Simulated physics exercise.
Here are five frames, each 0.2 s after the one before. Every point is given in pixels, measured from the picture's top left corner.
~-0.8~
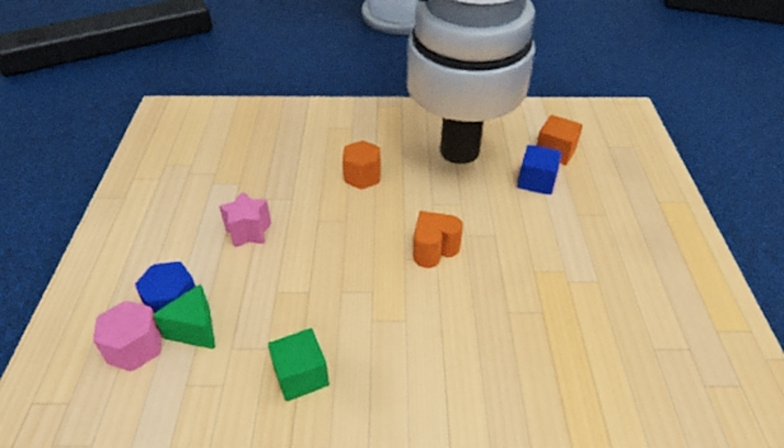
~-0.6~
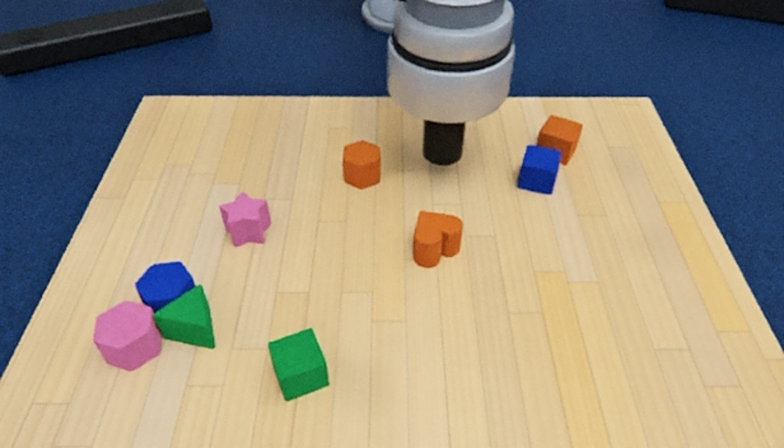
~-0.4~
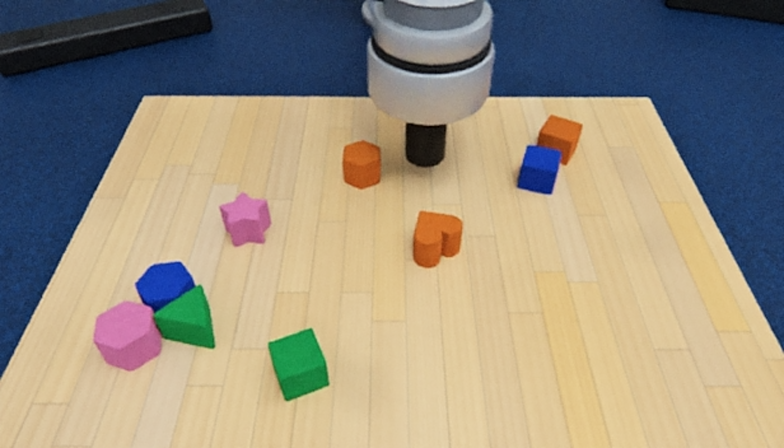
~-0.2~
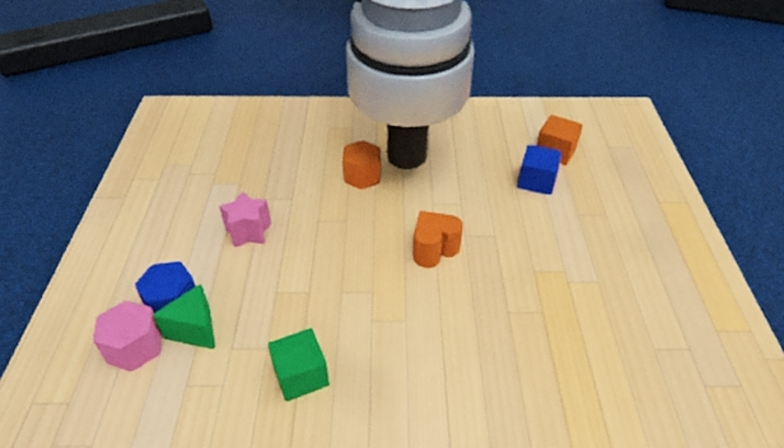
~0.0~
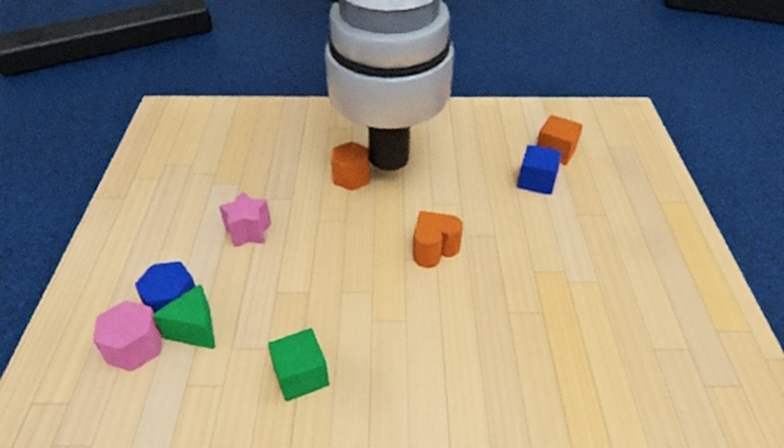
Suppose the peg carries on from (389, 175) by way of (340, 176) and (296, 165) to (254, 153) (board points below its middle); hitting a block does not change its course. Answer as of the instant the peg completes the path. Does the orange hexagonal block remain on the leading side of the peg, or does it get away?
In the end it is beside or behind the peg.
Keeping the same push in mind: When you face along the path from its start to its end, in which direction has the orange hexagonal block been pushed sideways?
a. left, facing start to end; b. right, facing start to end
I'll go with a - left, facing start to end.
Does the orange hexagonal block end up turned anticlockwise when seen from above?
Yes, it checks out.
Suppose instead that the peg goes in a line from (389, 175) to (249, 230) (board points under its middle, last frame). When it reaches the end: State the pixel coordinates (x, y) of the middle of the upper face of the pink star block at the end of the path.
When the path ends, it will be at (198, 224).
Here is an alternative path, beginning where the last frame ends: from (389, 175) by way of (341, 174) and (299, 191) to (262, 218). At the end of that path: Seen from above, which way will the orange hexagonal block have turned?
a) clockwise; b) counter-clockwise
The answer is a.
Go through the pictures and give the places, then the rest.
The first picture shows peg's lower end at (460, 152); orange hexagonal block at (362, 152).
The second picture shows peg at (442, 154); blocks still.
The third picture shows peg at (425, 155); blocks still.
The fourth picture shows peg at (407, 157); blocks still.
The fifth picture shows peg at (389, 158); orange hexagonal block at (350, 153).
On the path given first. One third of the way, peg at (338, 160); orange hexagonal block at (299, 157), turned 15° anticlockwise.
Two thirds of the way, peg at (293, 148); orange hexagonal block at (261, 158), turned 50° anticlockwise.
At the end, peg at (250, 136); orange hexagonal block at (256, 159), turned 65° anticlockwise.
